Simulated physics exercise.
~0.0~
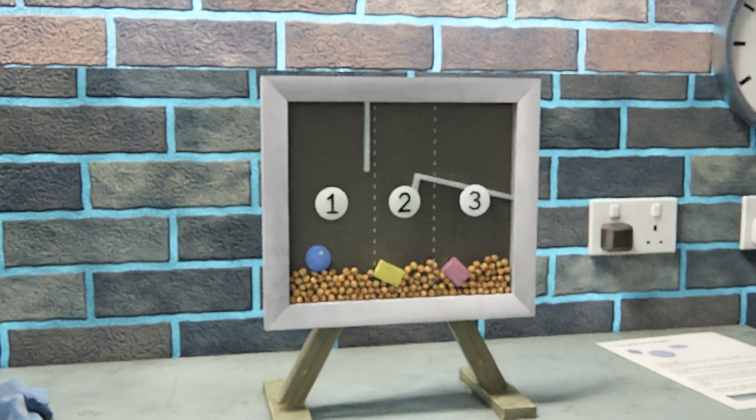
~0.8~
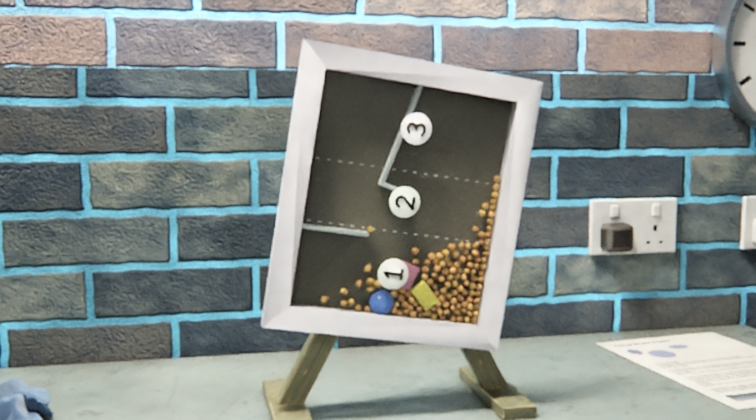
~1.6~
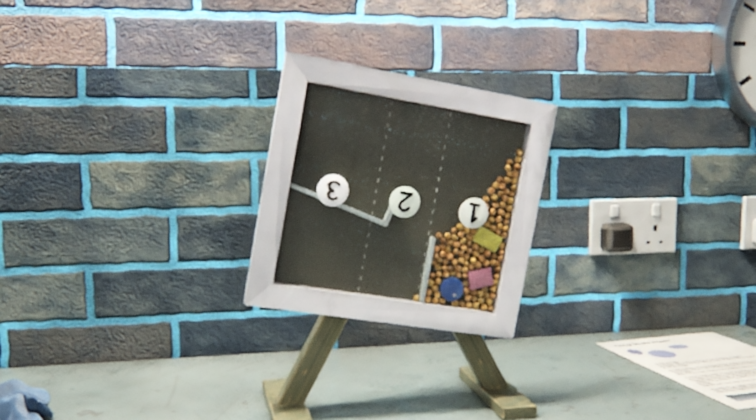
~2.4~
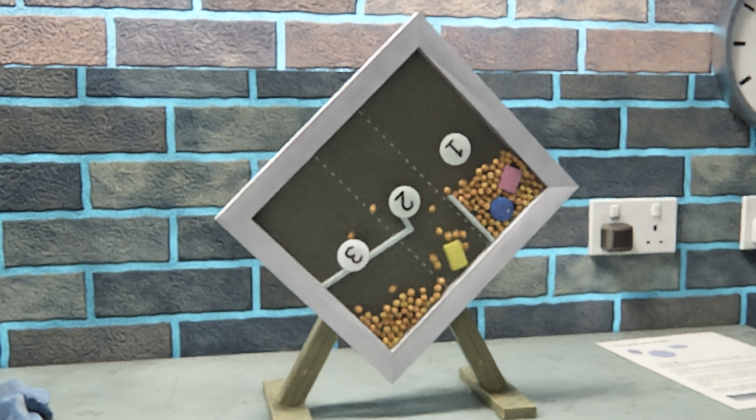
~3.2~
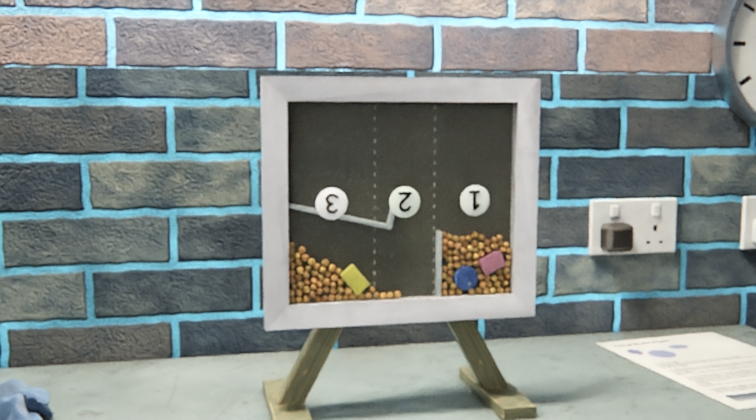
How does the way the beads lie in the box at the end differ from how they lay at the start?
At the start the beads lie in a low, fairly even layer right across the bottom of the box. At the end they are split into two higher heaps, one at the left and one behind the short wall at the right, with hardly any between them.
To begin with, an upright framed box stands level on a wooden stand, with a low layer of beads along its bottom, a blue disc at the left and yellow and pink blocks nearer the middle and right. The box turns anticlockwise, and the beads and pieces slide into the strip marked one. It carries on past upside down, and some beads and the yellow block spill towards strip three. Then it swings back clockwise and stops level, upside down. The blue disc and pink block end among beads at the right, the yellow block at the left.
